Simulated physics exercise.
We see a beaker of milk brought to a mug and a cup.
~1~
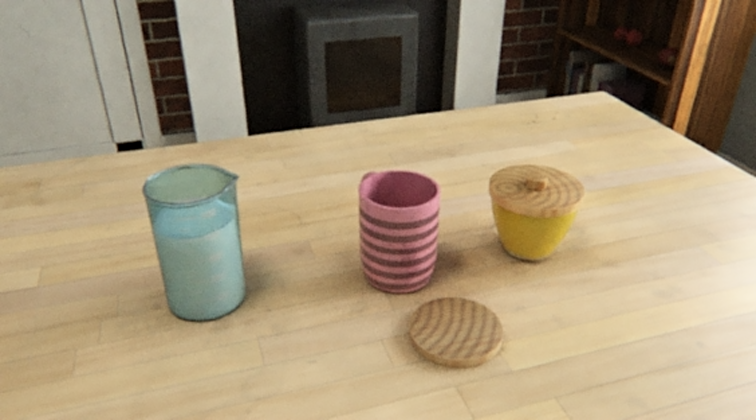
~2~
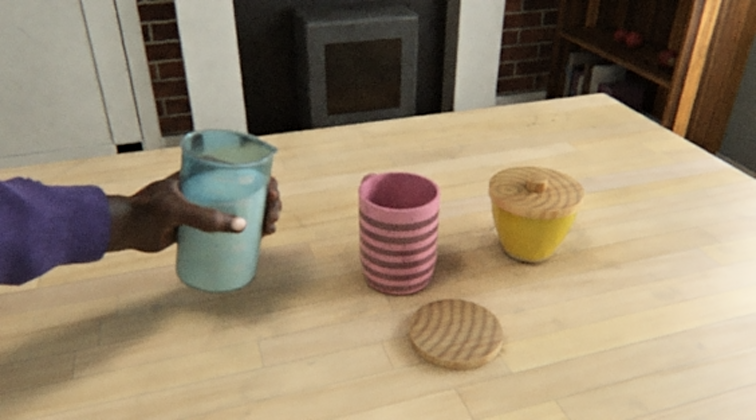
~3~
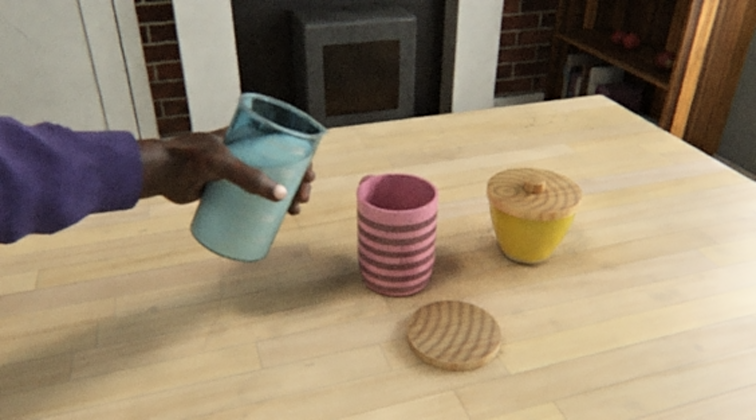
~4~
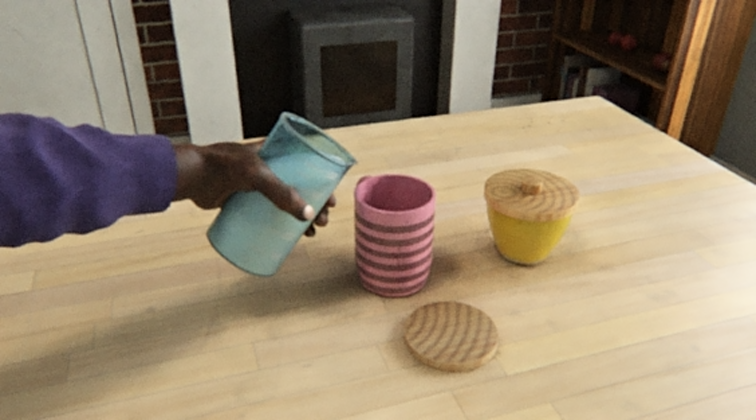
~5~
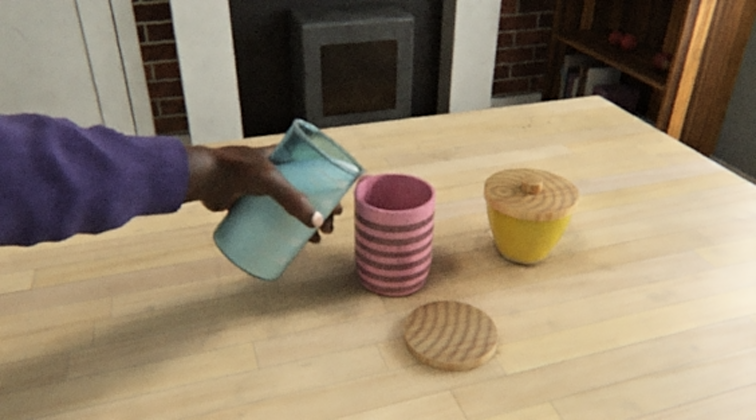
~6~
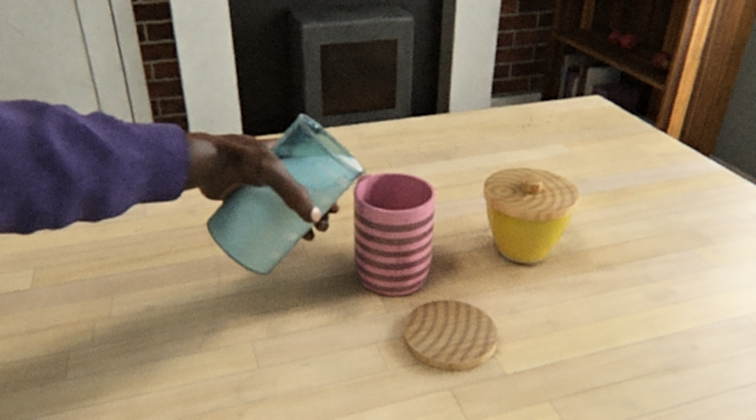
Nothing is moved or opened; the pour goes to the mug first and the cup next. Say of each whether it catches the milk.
The mug takes it in and the cup sheds it on the top.
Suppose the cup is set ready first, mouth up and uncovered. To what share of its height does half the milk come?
I make it 75 per cent.
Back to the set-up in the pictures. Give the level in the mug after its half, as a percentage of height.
Close to 50 %.
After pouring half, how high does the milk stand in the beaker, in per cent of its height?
Near 35 in a hundred.
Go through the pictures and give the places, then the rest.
In the first picture, nothing is moving yet; beaker (198, 242) about three quarters full; mug (399, 235) open; cup (531, 224) with its lid on.
In the second picture, the beaker is picked up; beaker about three quarters full, surface at (224, 184); mug (398, 237) open.
In the third picture, tilting; beaker (256, 177) tipped 25° with all of its load; cup (529, 227) with its lid on.
In the fourth picture, no stream yet; beaker (280, 194) tipped 35° with all of its load; mug (394, 239) open.
In the fifth picture, still nothing leaves it; beaker (288, 200) tipped 40° with all of its load; cup (526, 227) with its lid on.
In the sixth picture, on the point of pouring; beaker (286, 194) tipped 45° with all of its load; mug (393, 238) open; cup (526, 227) with its lid on.
Next, the milk goes into the mug.
After that, it hits the lid of the cup and runs off.
Finally, the mug has its share inside; the cup is empty, in a puddle.
